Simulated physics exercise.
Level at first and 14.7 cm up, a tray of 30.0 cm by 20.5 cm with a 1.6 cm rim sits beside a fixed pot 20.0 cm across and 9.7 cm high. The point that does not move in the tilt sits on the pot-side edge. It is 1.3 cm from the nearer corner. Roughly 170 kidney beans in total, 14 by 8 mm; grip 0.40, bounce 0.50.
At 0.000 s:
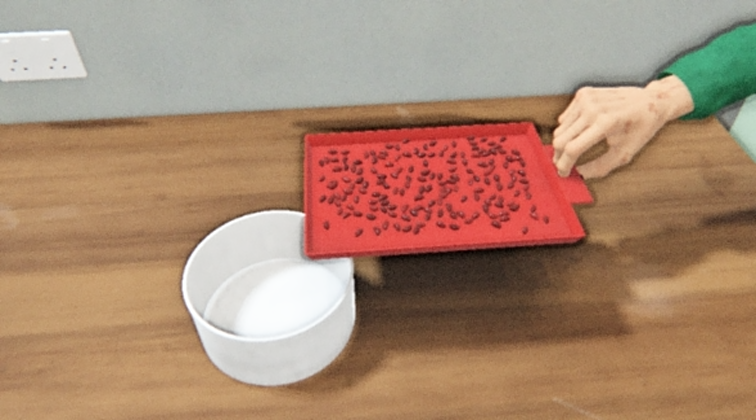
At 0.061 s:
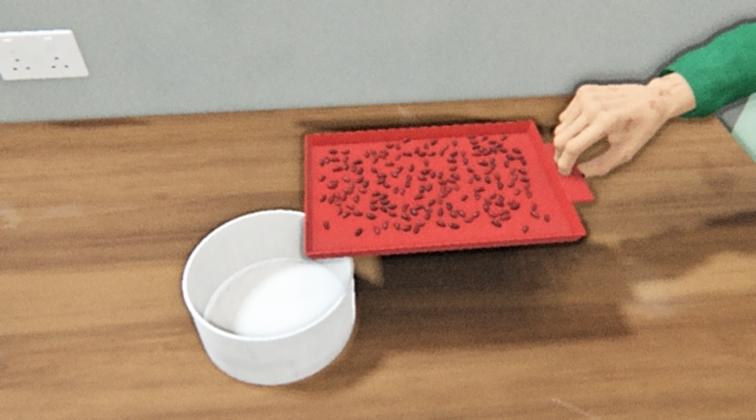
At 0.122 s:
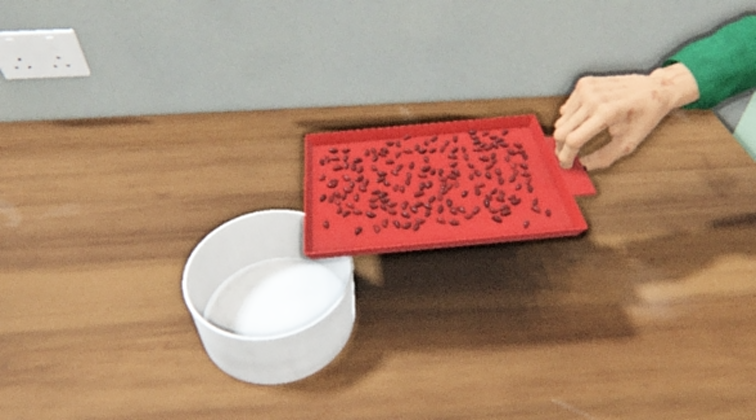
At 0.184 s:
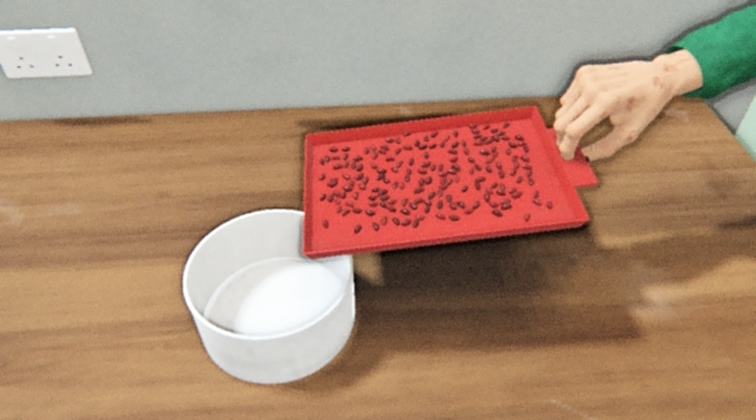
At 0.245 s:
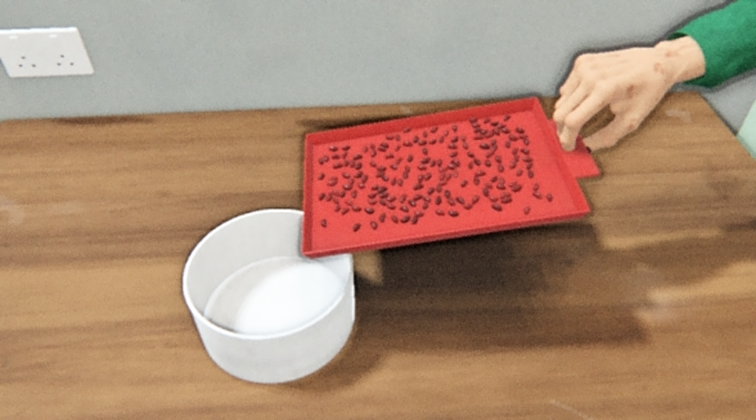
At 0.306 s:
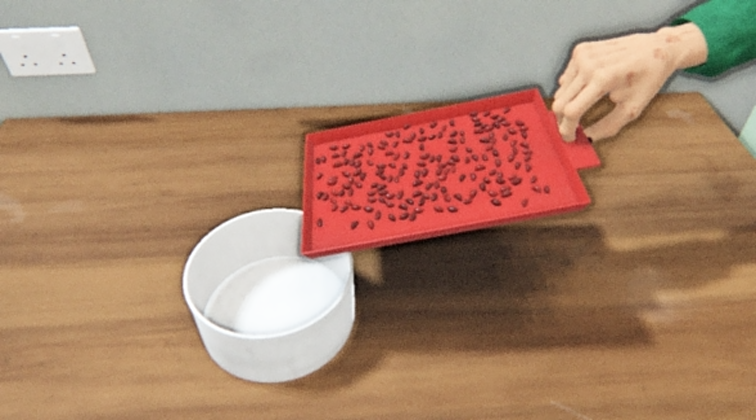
A hand in a green sleeve held a red tray scattered with dark red beans beside a white pot, then slowly raised its right end a little, while the beans stayed spread across it.
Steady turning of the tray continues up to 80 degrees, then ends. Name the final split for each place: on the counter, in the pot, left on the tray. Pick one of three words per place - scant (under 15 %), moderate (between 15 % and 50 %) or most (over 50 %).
My call is counter: Moderate, pot: Most, tray: Scant.
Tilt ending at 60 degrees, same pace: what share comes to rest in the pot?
Around 10 %, I reckon.
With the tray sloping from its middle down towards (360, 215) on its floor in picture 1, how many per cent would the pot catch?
That comes to around 100 per cent.
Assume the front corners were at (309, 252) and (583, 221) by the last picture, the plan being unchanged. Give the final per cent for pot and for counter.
Pot 65 % / counter 35 %.
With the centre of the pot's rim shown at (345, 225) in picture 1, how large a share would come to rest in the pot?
Roughly 60 per cent.
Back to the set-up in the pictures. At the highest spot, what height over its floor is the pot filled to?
Height: Approx. 1.5 cm.
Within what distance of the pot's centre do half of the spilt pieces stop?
About 18 centimetres.
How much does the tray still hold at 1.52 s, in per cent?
Value: About 90%.
Then, at 1.03 s, tilt 43 degrees; the tray holds 100 %, the pot 0 %.
After 1.52 s, tilt 65 degrees; the tray holds 90 %, the pot 5 %.
After 2.07 s, tilt 80 degrees; the tray holds 15 %, the pot 50 %.
In the end, at 3.2 s, counter 35 %, pot 60 %, tray 0 %.
